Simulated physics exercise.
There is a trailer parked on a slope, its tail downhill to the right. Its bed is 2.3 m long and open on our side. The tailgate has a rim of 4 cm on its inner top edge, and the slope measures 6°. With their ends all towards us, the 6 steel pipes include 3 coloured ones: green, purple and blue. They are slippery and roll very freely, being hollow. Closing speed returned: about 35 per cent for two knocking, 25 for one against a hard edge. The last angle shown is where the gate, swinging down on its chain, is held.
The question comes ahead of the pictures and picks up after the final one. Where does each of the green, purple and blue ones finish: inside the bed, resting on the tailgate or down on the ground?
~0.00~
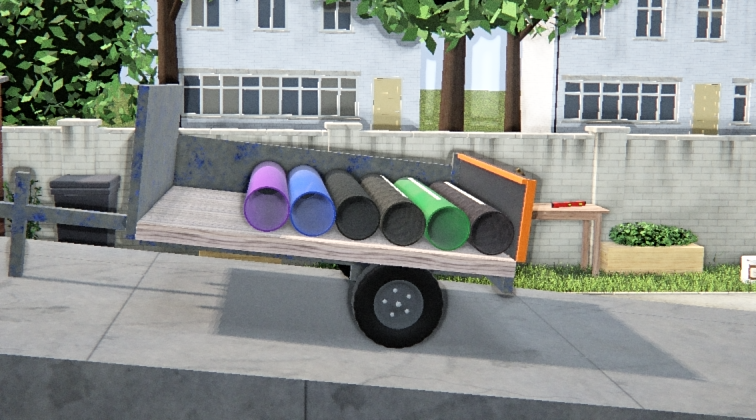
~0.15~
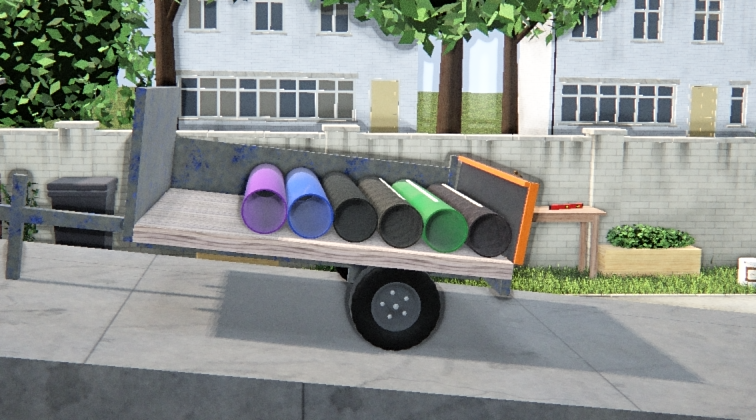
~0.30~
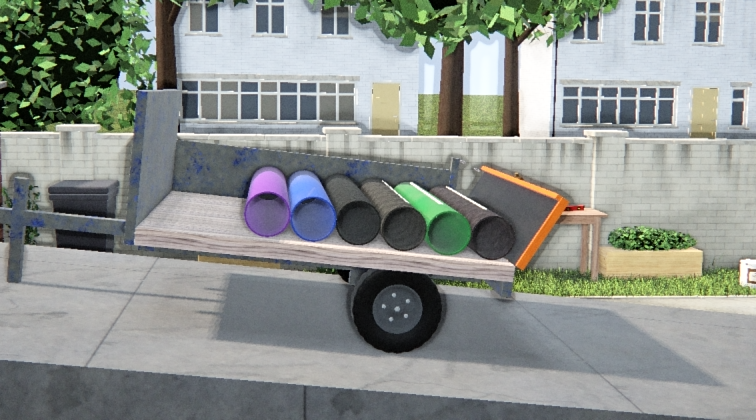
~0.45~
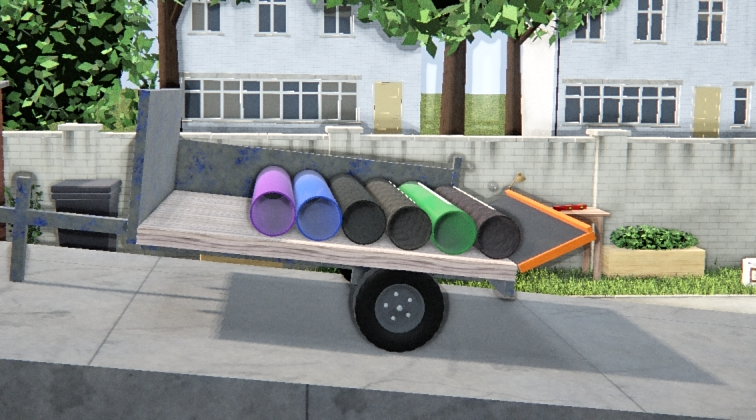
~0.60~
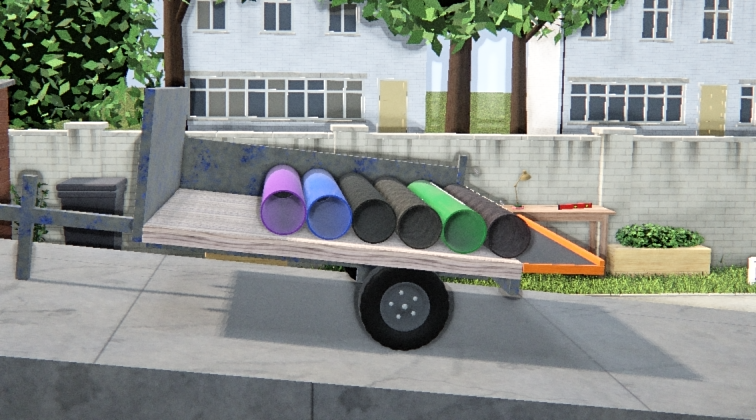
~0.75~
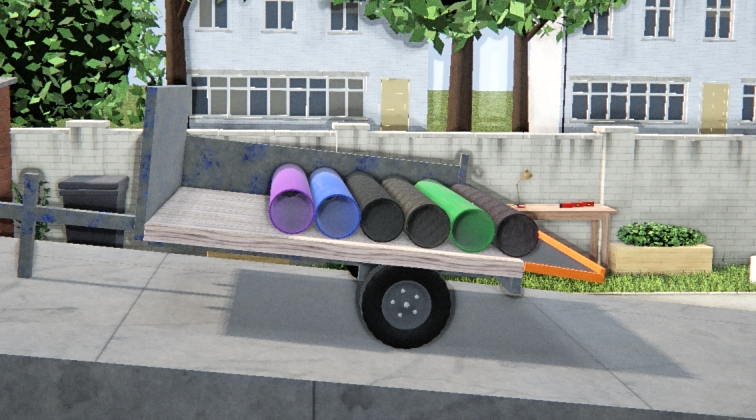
Green: Down on the ground. Purple: Down on the ground. Blue: Down on the ground.
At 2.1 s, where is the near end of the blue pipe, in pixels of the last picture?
It should be close to pixel (468, 230).
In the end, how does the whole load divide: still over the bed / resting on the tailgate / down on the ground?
0, 0 and 6.
Then, 2.1 s in, green is on the gate, 50 cm past the hinge, rolling right; purple is on the bed, 65 cm short of the hinge, rolling right; blue is on the bed, 35 cm short of the hinge, rolling right; 1 of 6 is out.
Then, 3.9 s in, green is out on the ground; purple is dropping off the gate; blue is off the vehicle; 6 of 6 are out.
In the end (5.9 s), green is out on the ground; purple is off the vehicle; blue is out on the ground; 6 of 6 are out.
